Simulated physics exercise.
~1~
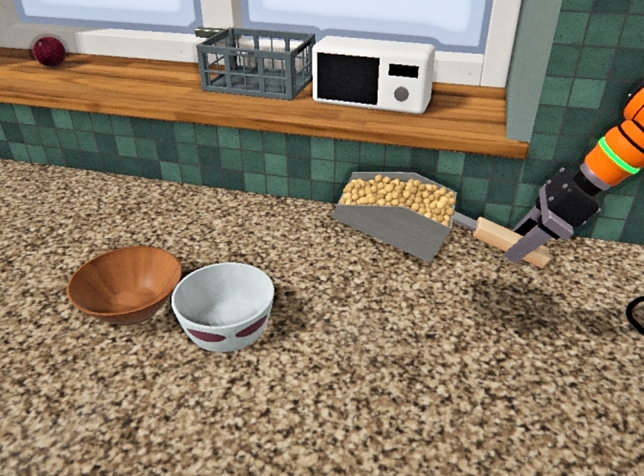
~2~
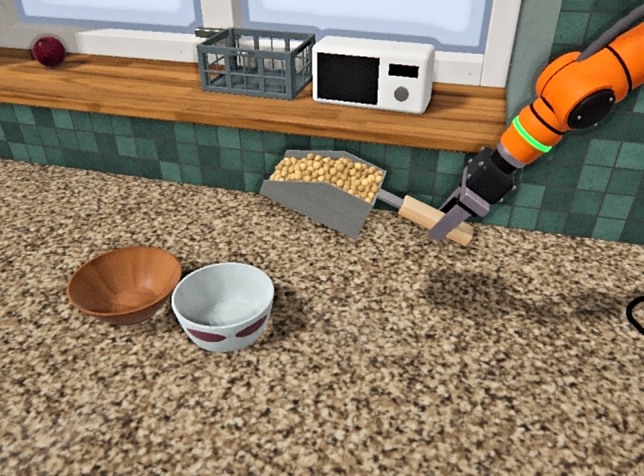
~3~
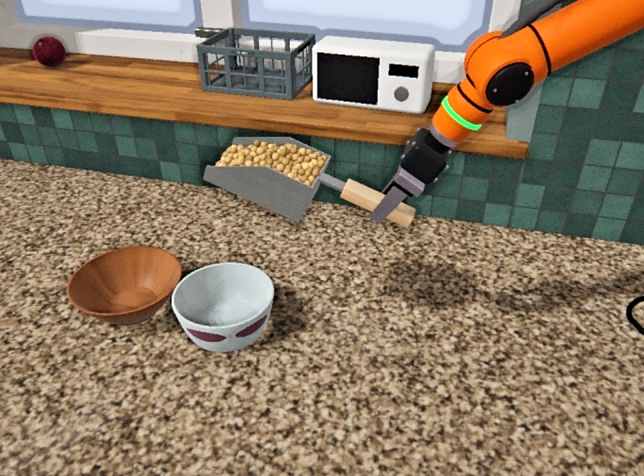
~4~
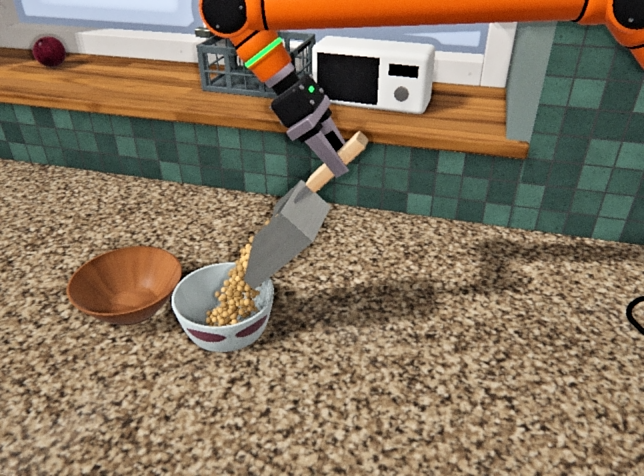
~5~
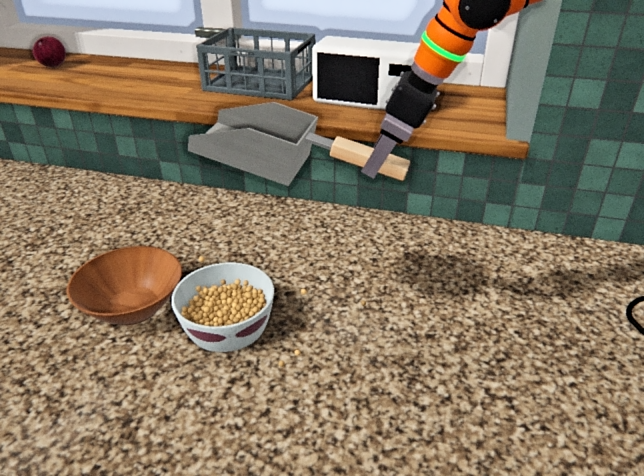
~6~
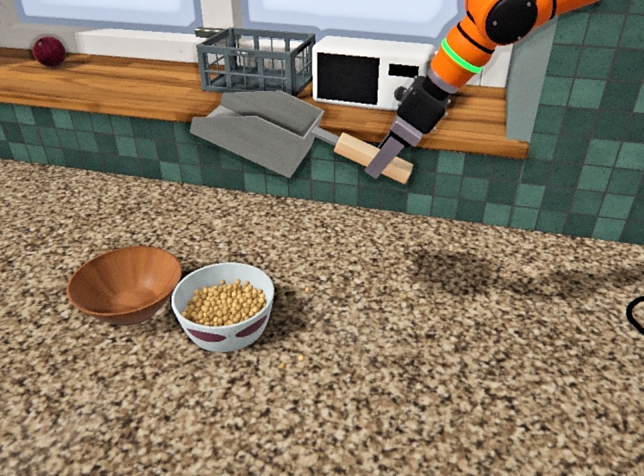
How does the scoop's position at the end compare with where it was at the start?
At the end the scoop is farther left and higher up than at the start, held in front of the edge of the wooden ledge.
